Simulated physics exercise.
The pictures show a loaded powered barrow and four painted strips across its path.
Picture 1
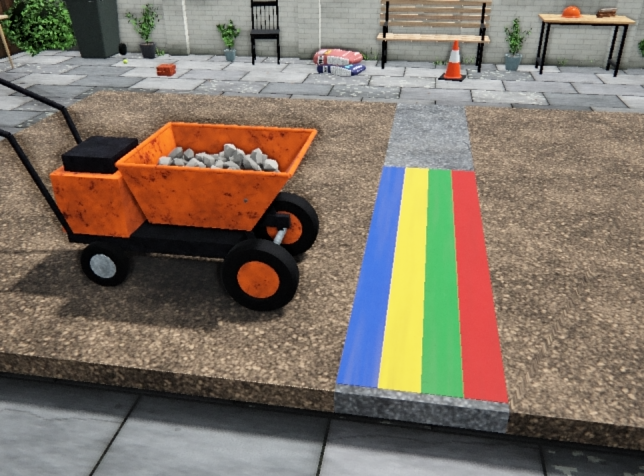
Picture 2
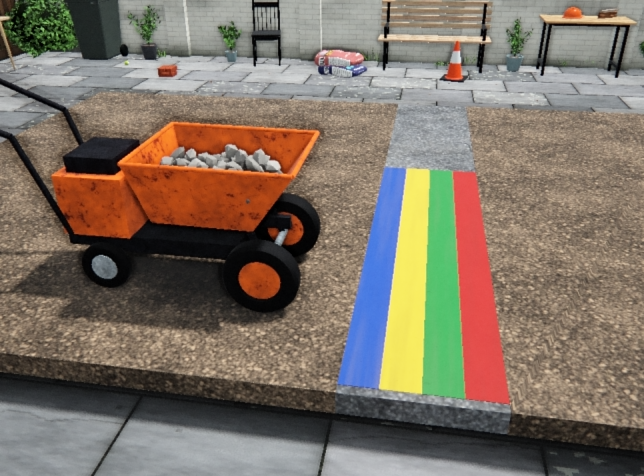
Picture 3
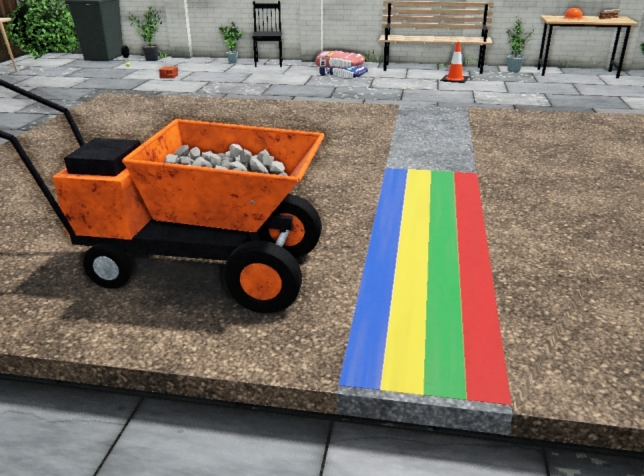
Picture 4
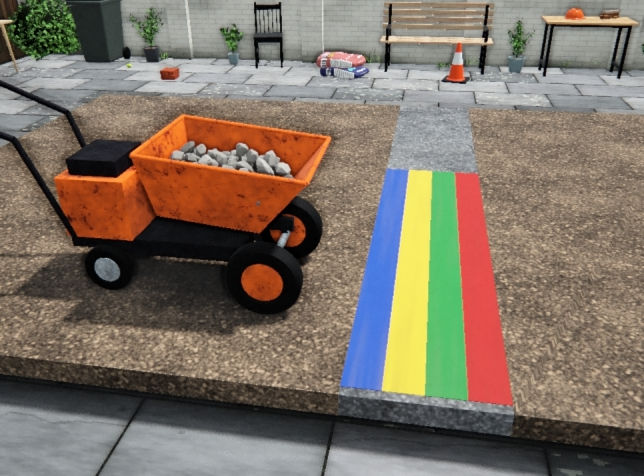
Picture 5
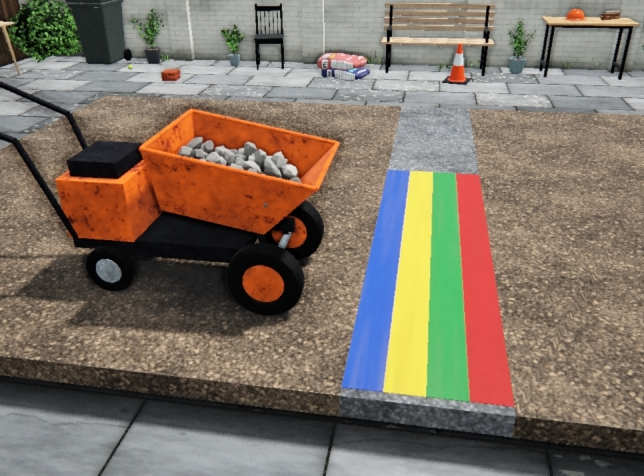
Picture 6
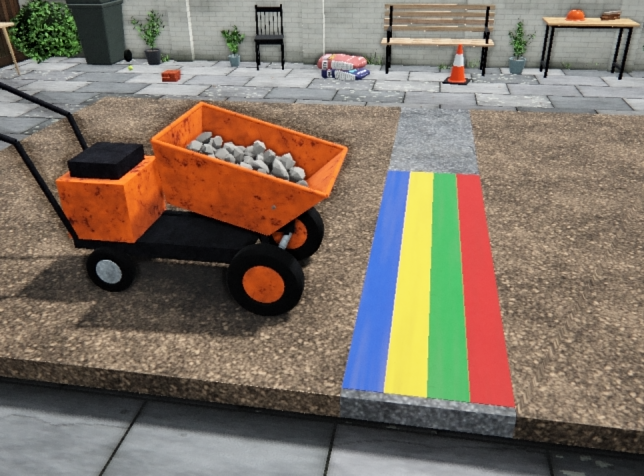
In a paved yard, an orange barrow's stone-filled skip tilts forward toward four painted strips.
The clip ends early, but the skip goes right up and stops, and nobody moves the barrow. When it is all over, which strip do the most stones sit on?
On the yellow strip.
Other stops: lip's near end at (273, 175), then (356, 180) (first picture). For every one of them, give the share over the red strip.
The first gives 10 %, the second 30 %.
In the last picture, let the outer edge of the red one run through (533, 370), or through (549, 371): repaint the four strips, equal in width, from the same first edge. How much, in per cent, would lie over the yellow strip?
Shares: Near 30 %; near 30 %.
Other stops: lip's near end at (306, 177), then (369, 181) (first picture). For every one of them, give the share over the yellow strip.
About 30 and 0 per cent.
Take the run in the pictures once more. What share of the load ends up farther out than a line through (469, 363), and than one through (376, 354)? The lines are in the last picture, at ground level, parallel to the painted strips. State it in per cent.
20 % and 80 %.
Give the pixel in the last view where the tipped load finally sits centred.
Resting centre, last picture - approx. (424, 293).
Shortly afterwards, skip tipped steeply; the whole lot in the skip.
Next, skip tipped steeply; all but a few in the skip; a little over the yellow strip.
Some moments later, skip tipped right over; near half in the skip; only a few over the blue strip; near a quarter over the yellow strip; a little over the green strip; a little over the red strip; a little off the paint.
In the end, skip tipped right over; near a quarter in the skip; a little over the blue strip; near a third over the yellow strip; near a quarter over the green strip; a little over the red strip; a little off the paint.
